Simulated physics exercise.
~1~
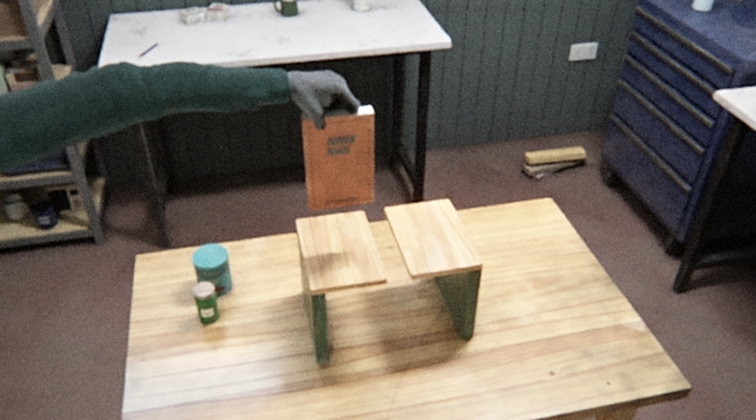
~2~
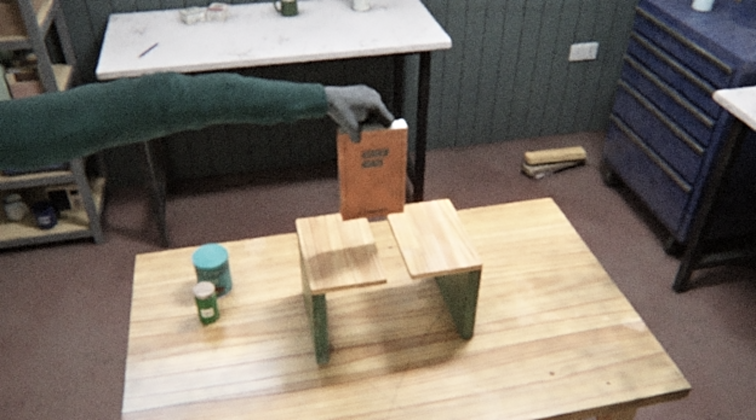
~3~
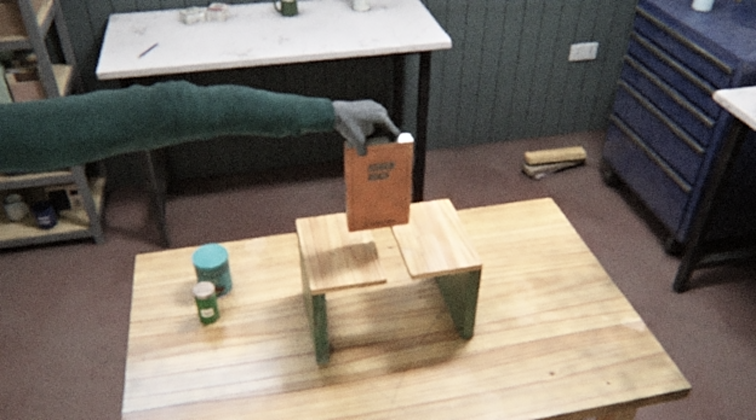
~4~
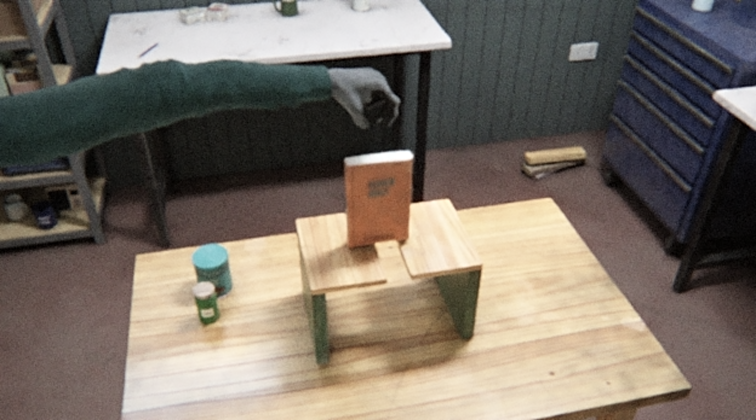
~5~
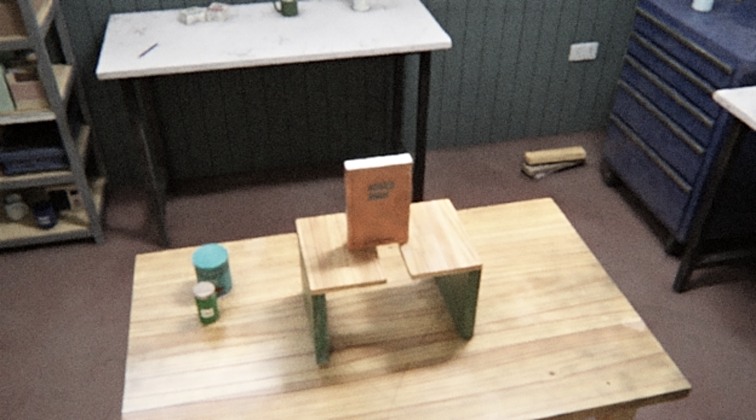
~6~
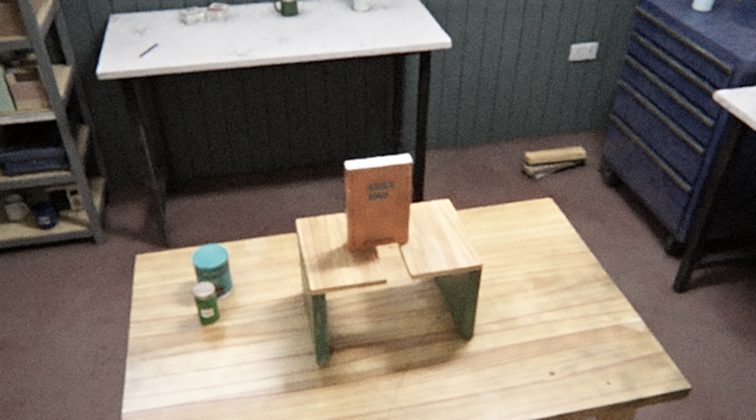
An orange book is lowered upright by a gloved hand onto two supports and stays standing.
